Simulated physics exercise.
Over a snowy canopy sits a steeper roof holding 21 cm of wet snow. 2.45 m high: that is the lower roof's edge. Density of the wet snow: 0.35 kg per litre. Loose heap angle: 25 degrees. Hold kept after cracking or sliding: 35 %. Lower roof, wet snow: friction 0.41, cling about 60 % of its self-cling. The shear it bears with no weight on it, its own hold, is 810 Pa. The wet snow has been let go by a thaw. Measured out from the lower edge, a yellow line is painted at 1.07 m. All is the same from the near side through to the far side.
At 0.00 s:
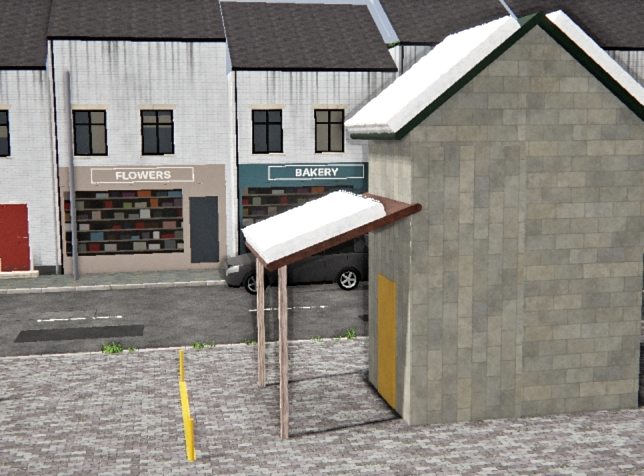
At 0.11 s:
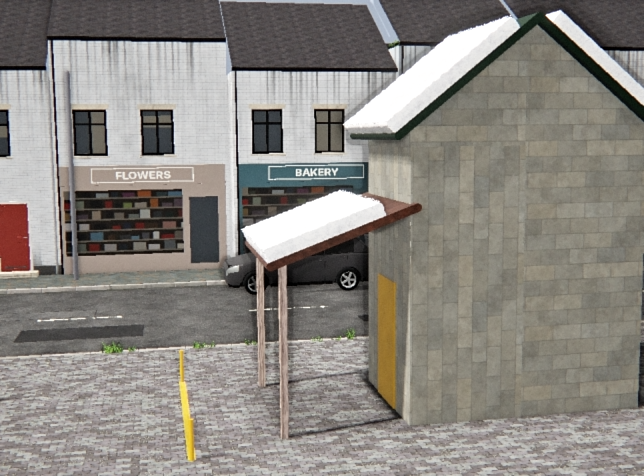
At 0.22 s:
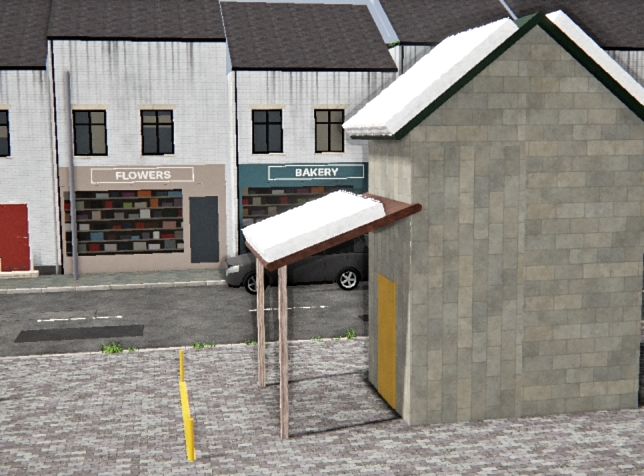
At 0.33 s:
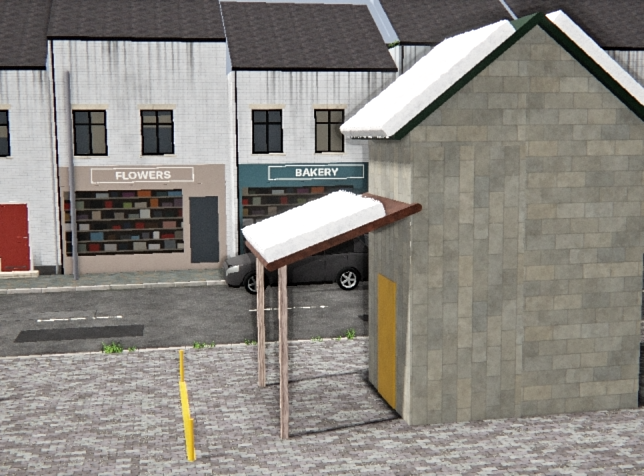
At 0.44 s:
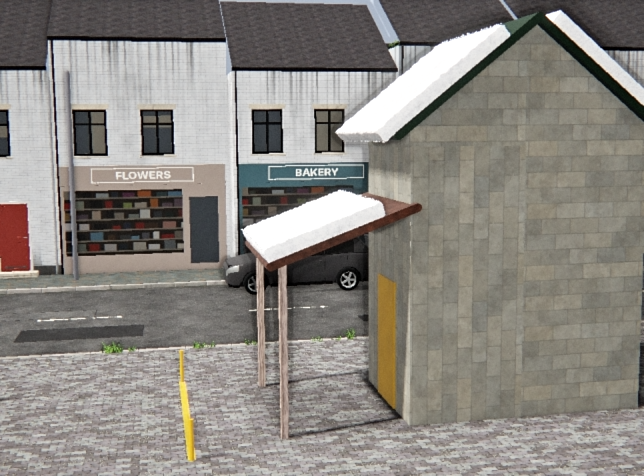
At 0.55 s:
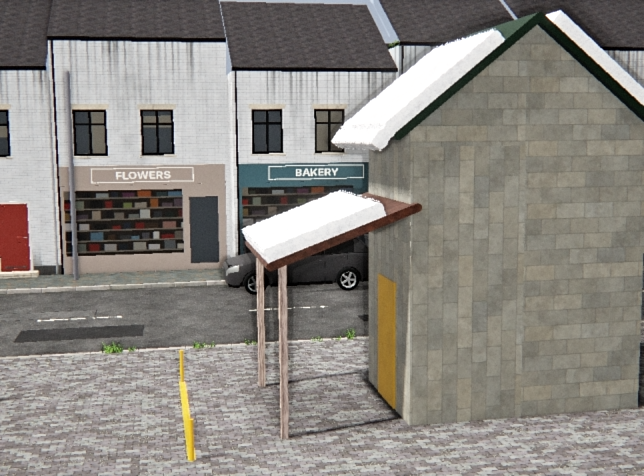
Snow on the steep upper roof slides slowly down to the left, poking past its edge.
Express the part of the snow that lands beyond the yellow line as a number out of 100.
Roughly 12 per cent.
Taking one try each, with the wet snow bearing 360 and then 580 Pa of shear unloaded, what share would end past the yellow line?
First try roughly 45 per cent, second try roughly 25 per cent.
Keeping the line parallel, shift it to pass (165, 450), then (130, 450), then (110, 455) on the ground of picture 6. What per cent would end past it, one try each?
Respectively 5, 0 and 0 percent would end past it.
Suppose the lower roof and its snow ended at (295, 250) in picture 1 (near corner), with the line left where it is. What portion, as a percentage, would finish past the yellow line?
That would be roughly 25 percent.
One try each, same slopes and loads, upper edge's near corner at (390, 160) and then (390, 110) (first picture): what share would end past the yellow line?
In that order: 0 %, 25 %.
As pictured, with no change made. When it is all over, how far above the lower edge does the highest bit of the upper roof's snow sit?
The snow's top stands about 0.9 m above the lower edge.
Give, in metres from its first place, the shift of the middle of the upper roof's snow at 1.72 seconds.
I'd say close to 2.8 m.
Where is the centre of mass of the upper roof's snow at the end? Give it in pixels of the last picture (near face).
Centre: Approx. (257, 337) px, near face.
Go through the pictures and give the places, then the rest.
In the first frame, front end of the wet snow at (393, 123).
In the second frame, front end of the wet snow at (392, 124), its middle shifted 1.1 cm.
In the third frame, front end of the wet snow at (390, 126), its middle shifted 4.3 cm, 2 % of it past the upper edge, in one piece.
In the fourth frame, front end of the wet snow at (387, 128), its middle shifted 10 cm, 4 % of it past the upper edge, in one piece.
In the fifth frame, front end of the wet snow at (383, 131), its middle shifted 18 cm, 8 % of it past the upper edge, in one piece.
In the sixth frame, front end of the wet snow at (377, 138), its middle shifted 30 cm, 13 % of it past the upper edge, cracking.
By 1.09 s, none is below the lower edge and 0 % is past the line.
By 1.72 s, none is below the lower edge and 0 % is past the line.
By 2.36 s, 24 % is below the lower edge and 1 % is past the line.
By 3.00 s, 34 % is below the lower edge and 10 % is past the line.
By 4.80 s, at the end, 35 % is below the lower edge and 12 % is past the line.
